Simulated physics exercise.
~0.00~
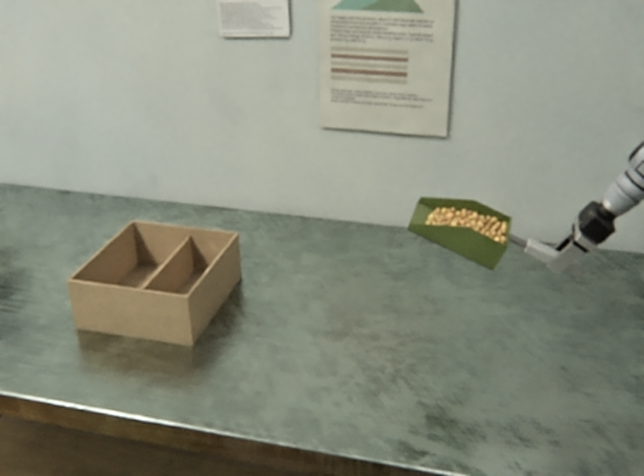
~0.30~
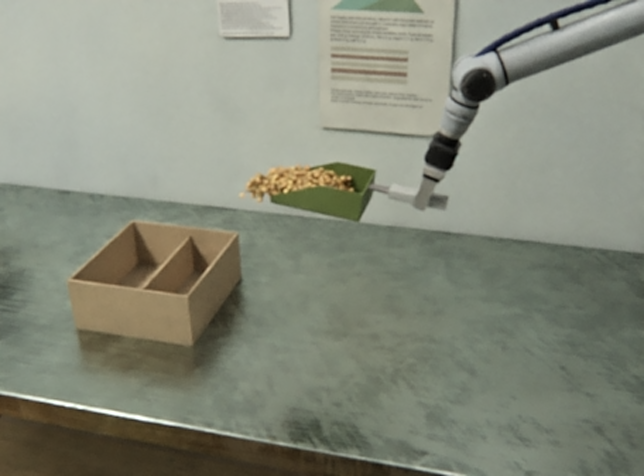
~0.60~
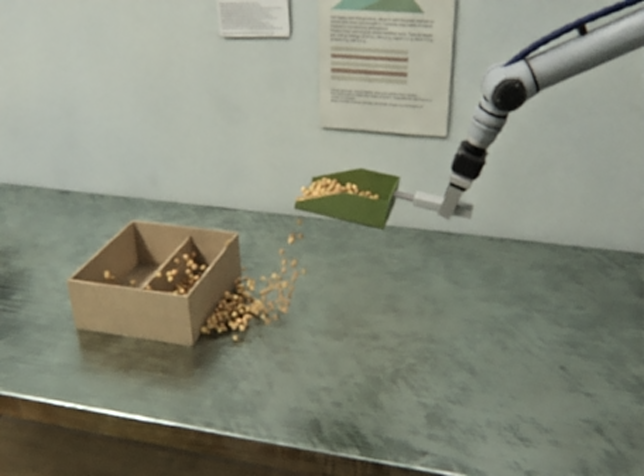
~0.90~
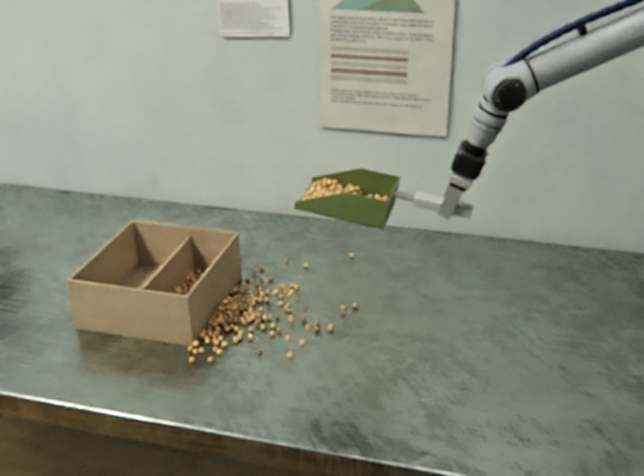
On a worktop, a robot arm swings a green scoop left and back slightly, spilling chickpeas into and beside a divided box.
